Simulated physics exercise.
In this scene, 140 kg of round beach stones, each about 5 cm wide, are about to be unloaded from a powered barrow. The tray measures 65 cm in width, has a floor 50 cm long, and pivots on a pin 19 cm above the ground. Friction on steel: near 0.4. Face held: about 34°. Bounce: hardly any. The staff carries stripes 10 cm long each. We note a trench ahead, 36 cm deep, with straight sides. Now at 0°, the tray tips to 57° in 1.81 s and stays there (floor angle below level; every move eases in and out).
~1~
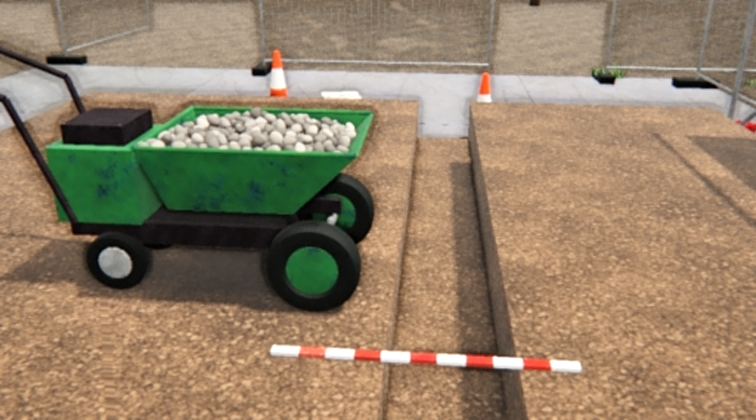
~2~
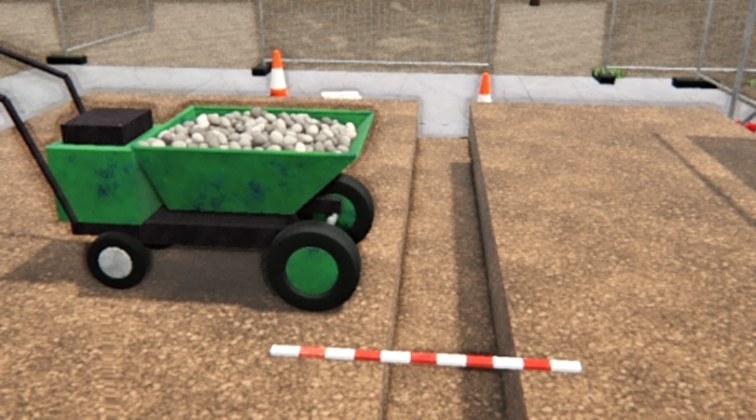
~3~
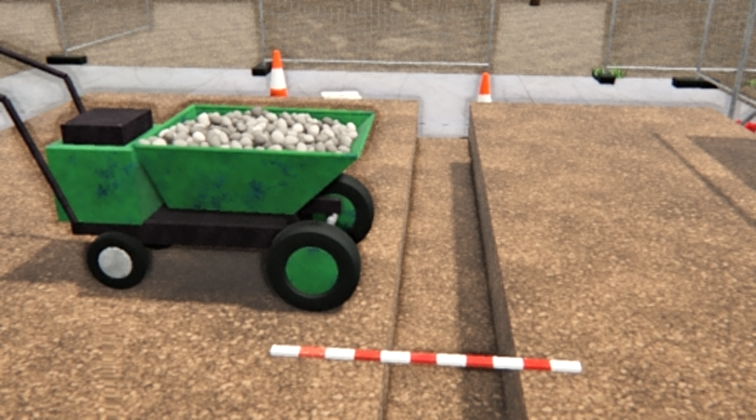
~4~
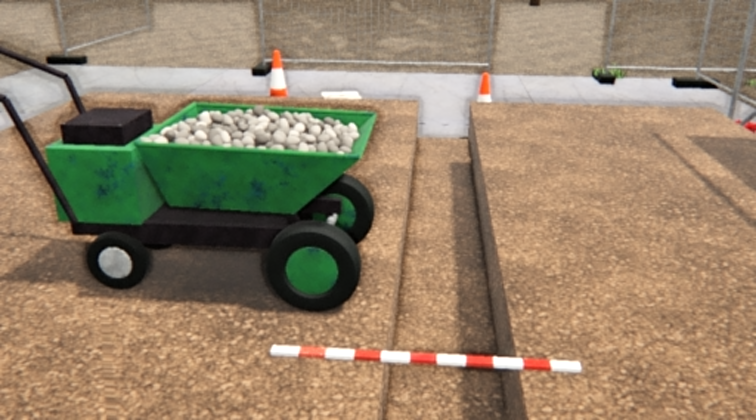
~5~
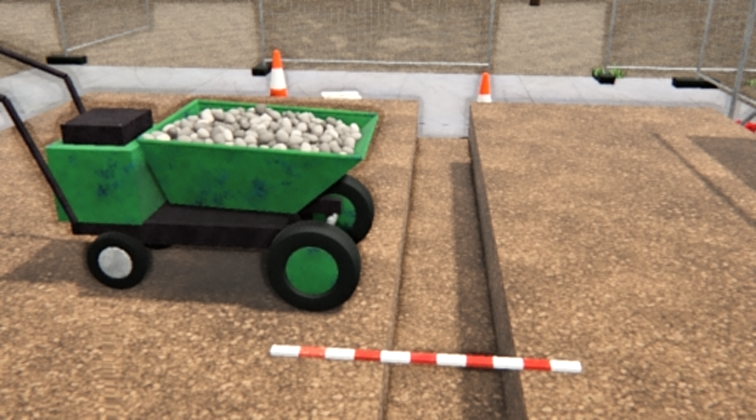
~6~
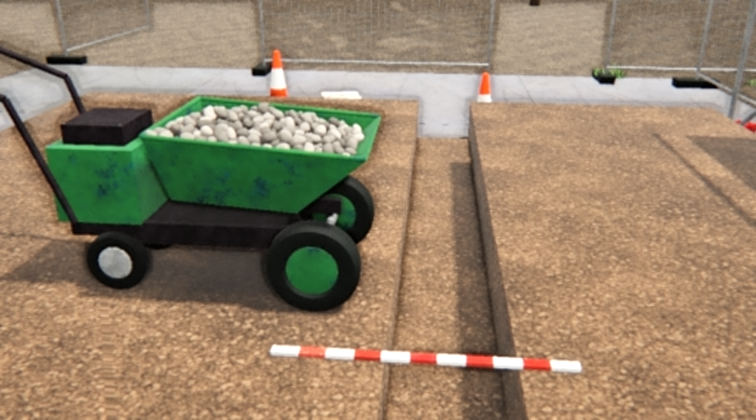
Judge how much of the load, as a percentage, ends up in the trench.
Around 80 %.
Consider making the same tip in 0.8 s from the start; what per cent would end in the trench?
Something close to 65 per cent.
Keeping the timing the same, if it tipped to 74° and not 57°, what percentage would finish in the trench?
Some 75% would finish there.
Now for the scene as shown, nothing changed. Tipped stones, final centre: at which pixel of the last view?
Near (472, 335).
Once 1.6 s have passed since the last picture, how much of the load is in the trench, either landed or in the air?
By that point it's something like 40 in a hundred.
Then, 1.1 s after the last picture the floor is at 48°, 100 % in the tray; the foremost stones are at (442, 205).
Then, 1.6 s after the last picture the floor is at 57°, 54 % in the tray, 38 % in the trench, 8 % past the trench; the foremost stones are at (548, 271).
Then, 2.0 s after the last picture the floor is at 57°, 29 % in the tray, 51 % in the trench, 20 % past the trench; the foremost stones are at (643, 284).
Then, 3.9 s after the last picture the floor is at 57°, 0 % in the tray, 80 % in the trench, 20 % past the trench; the foremost stones are at (700, 278).
